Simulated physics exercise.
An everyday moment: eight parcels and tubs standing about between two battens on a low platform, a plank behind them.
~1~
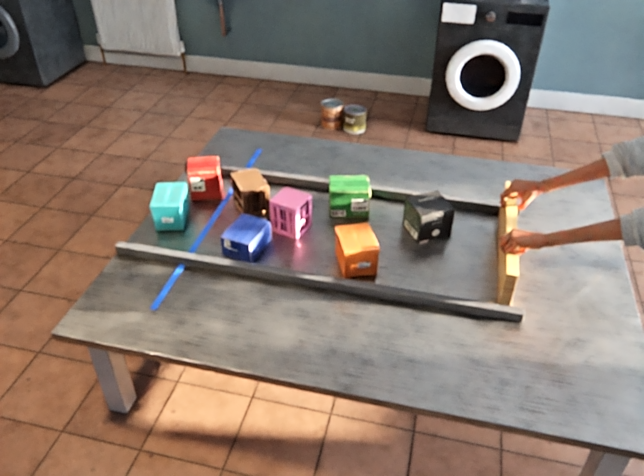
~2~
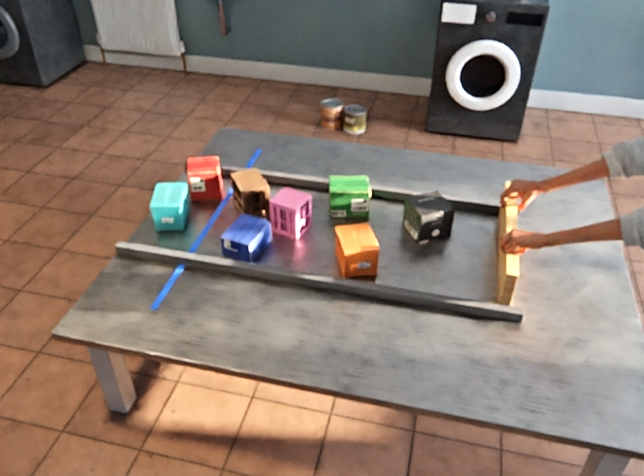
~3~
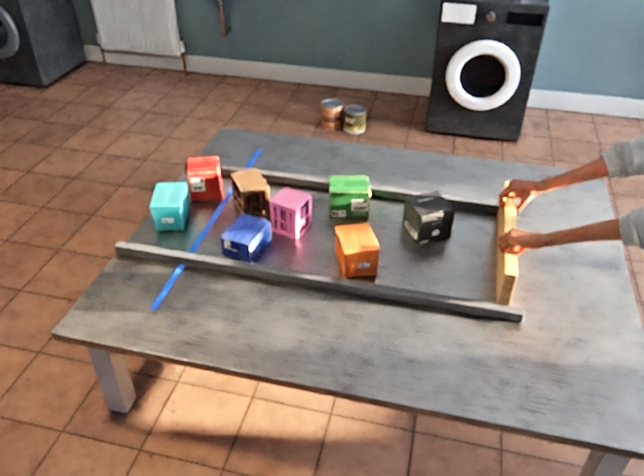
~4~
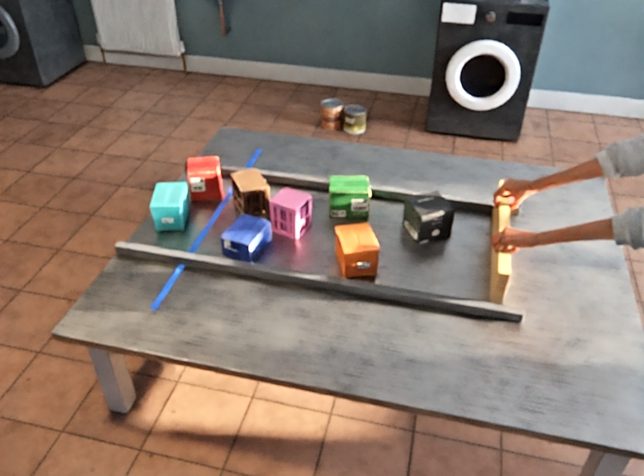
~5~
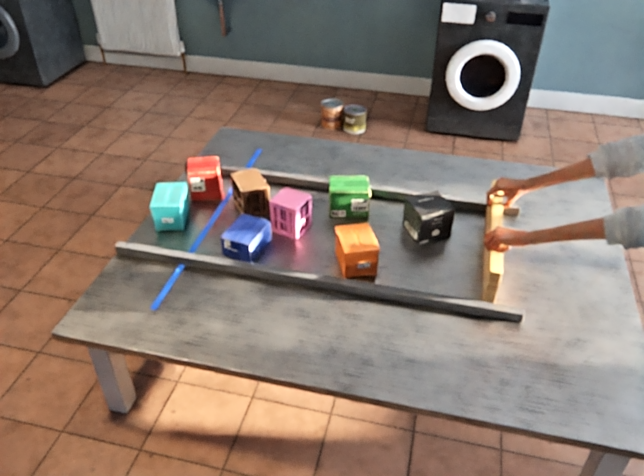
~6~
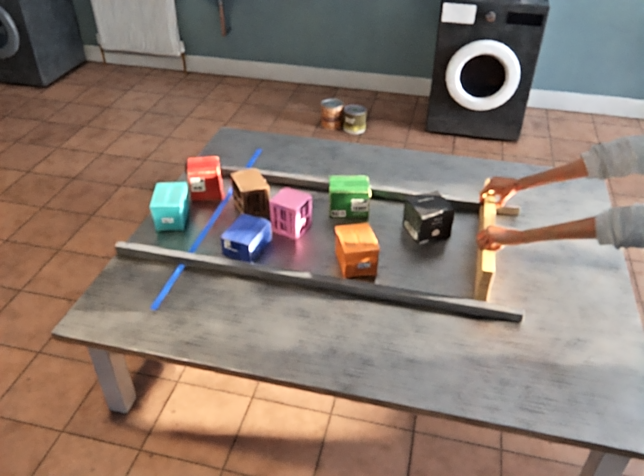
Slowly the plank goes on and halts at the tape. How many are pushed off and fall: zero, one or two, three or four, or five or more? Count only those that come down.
As it turns out, the number that fall off is one or two.
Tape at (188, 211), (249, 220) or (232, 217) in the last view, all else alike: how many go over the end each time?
In that order 5, 0 and 1.
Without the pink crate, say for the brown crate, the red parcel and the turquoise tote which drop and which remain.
The brown crate does not fall, the red parcel is lost, the turquoise tote drops off.
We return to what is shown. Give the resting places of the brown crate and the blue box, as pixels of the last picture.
Near (178, 190) and (148, 230).
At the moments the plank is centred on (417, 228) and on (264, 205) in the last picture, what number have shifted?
By then 1, and 7.
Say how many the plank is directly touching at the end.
That makes 3.
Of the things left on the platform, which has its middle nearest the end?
That is the green parcel.
Early on, none off yet; turquoise tote at rest near (171, 207); red parcel at rest near (205, 179); brown crate at rest near (250, 193).
Finally, the number that fall off is one or two; lost, red parcel and turquoise tote.
